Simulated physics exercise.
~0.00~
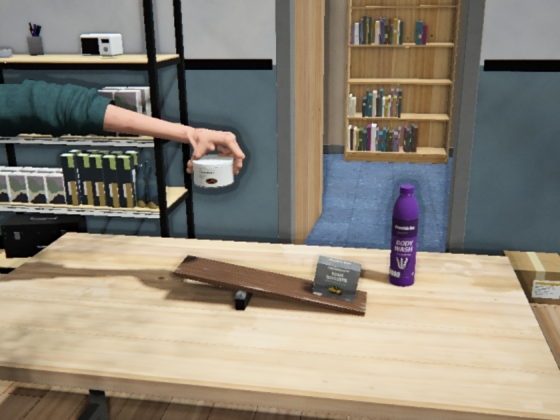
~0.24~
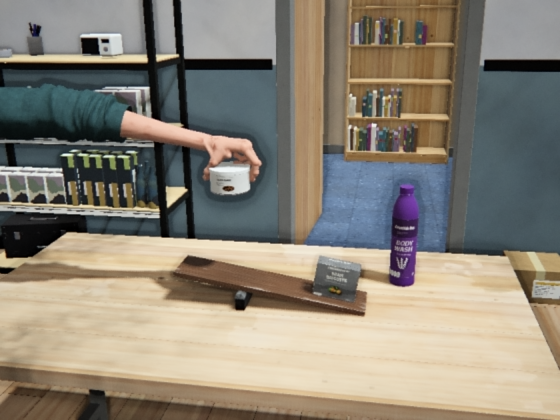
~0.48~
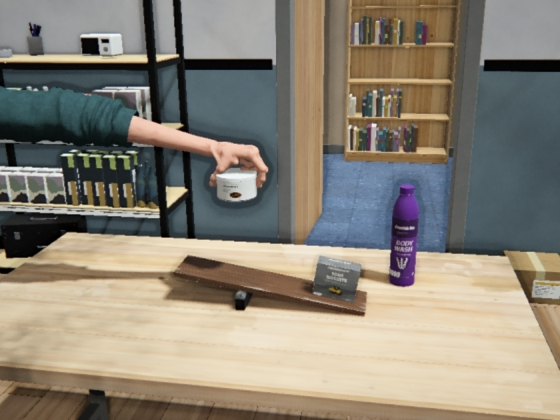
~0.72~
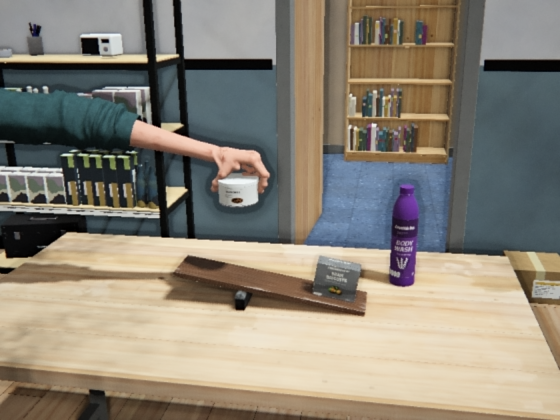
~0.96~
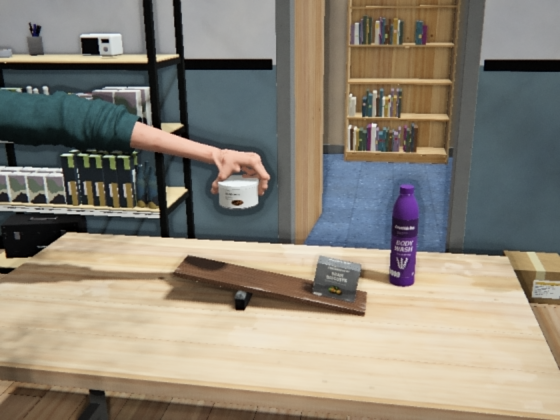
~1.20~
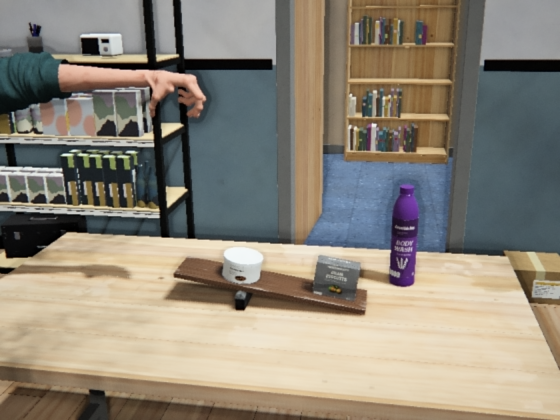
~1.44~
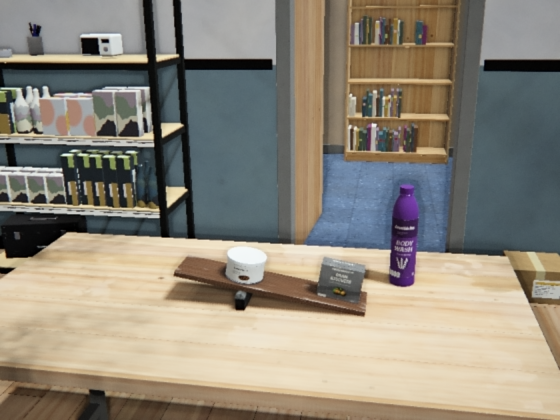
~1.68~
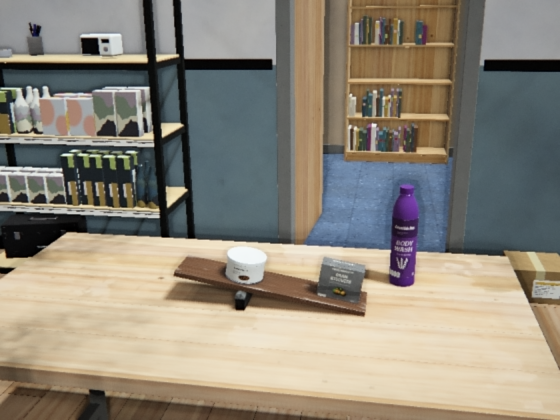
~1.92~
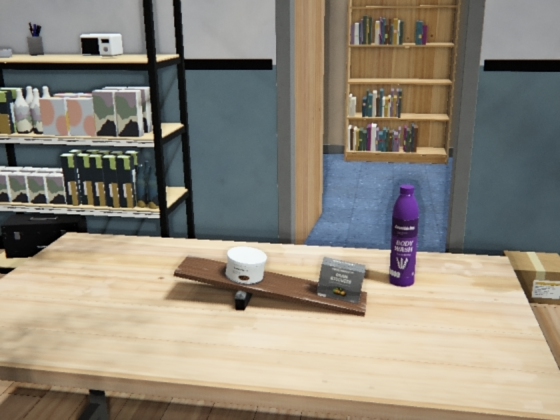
A hand in a green sleeve holds a white tub above a pale wooden table, seen from the front and slightly above, with shelves and a bookcase behind. On the table a brown plank slopes down to the right across a small dark block, a grey packet resting on its lower right part, and a purple bottle stands to the right. The hand moves the tub a little right and down, then pauses. It lets go and withdraws to the left, leaving the tub on the plank near the block. The tub shifts slightly right and settles upright, tilted with the plank, whose right end stays low while the packet and bottle stay put.
